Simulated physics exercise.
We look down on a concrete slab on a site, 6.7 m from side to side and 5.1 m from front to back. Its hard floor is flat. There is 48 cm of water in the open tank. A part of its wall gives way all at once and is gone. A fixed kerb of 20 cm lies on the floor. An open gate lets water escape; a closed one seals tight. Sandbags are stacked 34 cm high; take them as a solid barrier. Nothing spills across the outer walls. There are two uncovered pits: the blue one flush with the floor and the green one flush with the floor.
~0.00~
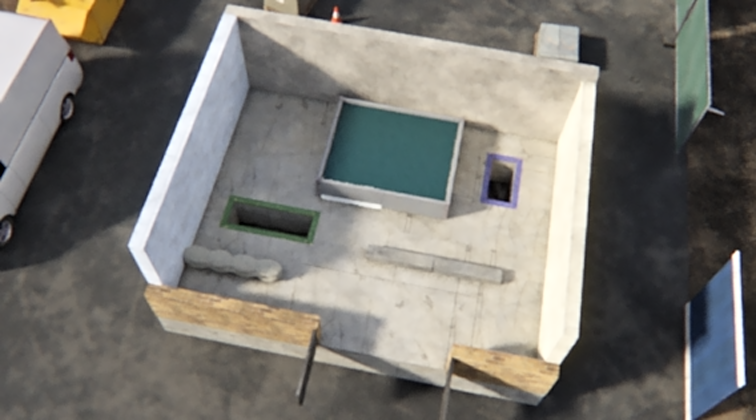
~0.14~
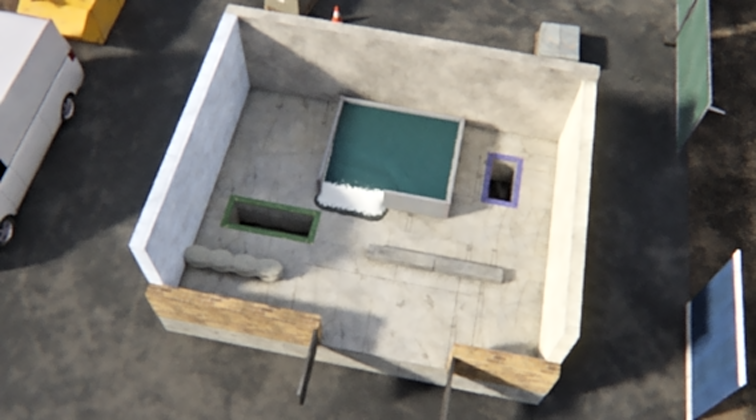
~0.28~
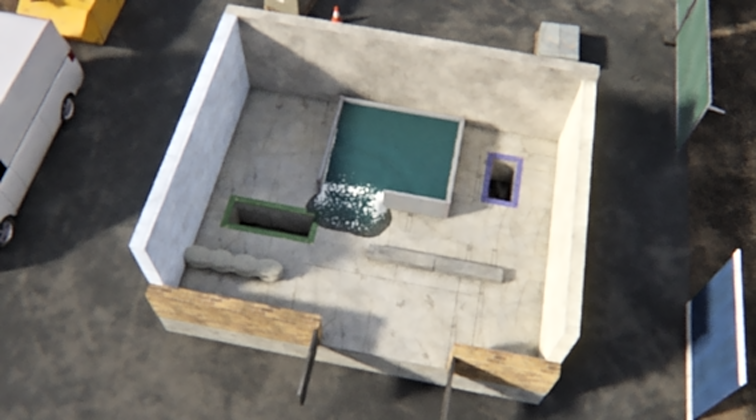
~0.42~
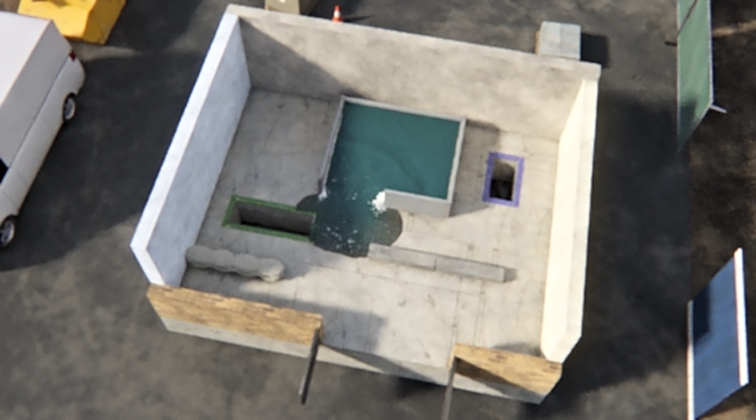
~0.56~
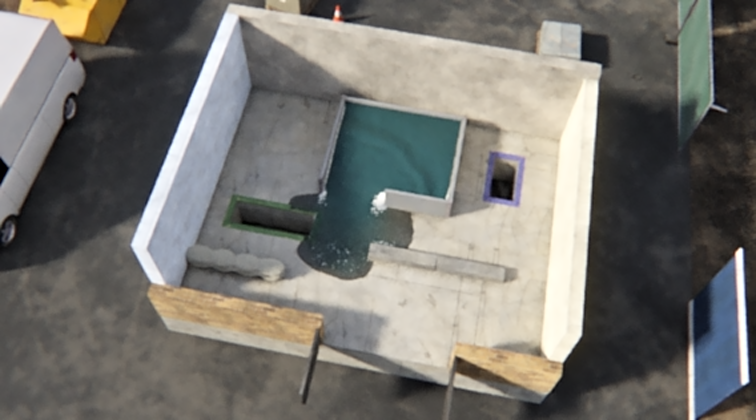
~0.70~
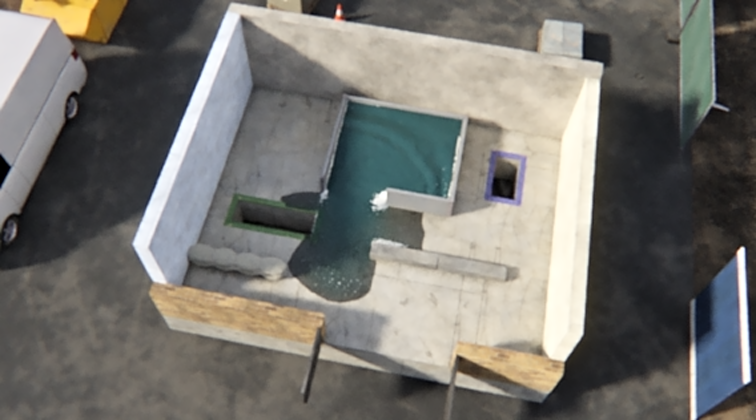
In the video, an open tank of teal water stands on a walled concrete slab with two pits; part of its front wall gives way, and water pours through the gap, spreading across the floor between the sandbags and a low barrier.
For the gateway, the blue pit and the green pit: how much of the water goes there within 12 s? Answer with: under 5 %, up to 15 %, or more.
The gateway takes more than 15 %; the blue pit takes under 5 %; the green pit takes more than 15 %.
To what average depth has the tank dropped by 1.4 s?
Some 36 cm.
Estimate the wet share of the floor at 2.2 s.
Some 35 per cent of it.
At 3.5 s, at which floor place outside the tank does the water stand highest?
Around (196, 304).
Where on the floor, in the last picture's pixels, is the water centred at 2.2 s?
Near (374, 192).
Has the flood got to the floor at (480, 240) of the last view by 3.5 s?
It is under water.
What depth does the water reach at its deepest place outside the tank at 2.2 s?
Up to some 26 cm.
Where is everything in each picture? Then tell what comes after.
In the first picture, the open tank at (392, 151) is whole and still, 48 cm deep.
In the second picture, the front is at (382, 215), 0.7 m from the gap at (352, 194); 0.3 m2 of floor is under water; 48 cm left at the back of the open tank.
In the third picture, water pours out at (352, 195) and has run 0.9 m, to (375, 232); deepest outside 25 cm, 48 cm at the open tank's back.
In the fourth picture, water pours out at (353, 195) and has run 1.2 m, to (355, 254); deepest outside 26 cm, 48 cm at the open tank's back.
In the fifth picture, water pours out at (354, 195) and has run 1.7 m, to (350, 276); deepest outside 26 cm, 48 cm at the open tank's back.
In the sixth picture, water pours out at (356, 193) and has run 2.2 m, to (343, 298); deepest outside 28 cm, 47 cm at the open tank's back.
After 1.4 s water covers 20 % of the floor and is deepest (30 cm) near (335, 198); gone so far, the gateway 1 %, the blue pit 0 %, the green pit 3 %.
After 2.2 s water covers 35 % of the floor and is deepest (26 cm) near (312, 327); gone so far, the gateway 4 %, the blue pit 0 %, the green pit 7 %.
After 3.5 s water covers 35 % of the floor and is deepest (24 cm) near (196, 304); gone so far, the gateway 11 %, the blue pit 0 %, the green pit 11 %.
After 7.0 s water covers 40 % of the floor and is deepest (15 cm) near (177, 300); gone so far, the gateway 23 %, the blue pit 0 %, the green pit 17 %.
After 12.0 s water covers 65 % of the floor and is deepest (6 cm) near (481, 360); gone so far, the gateway 31 %, the blue pit 1 %, the green pit 23 %.
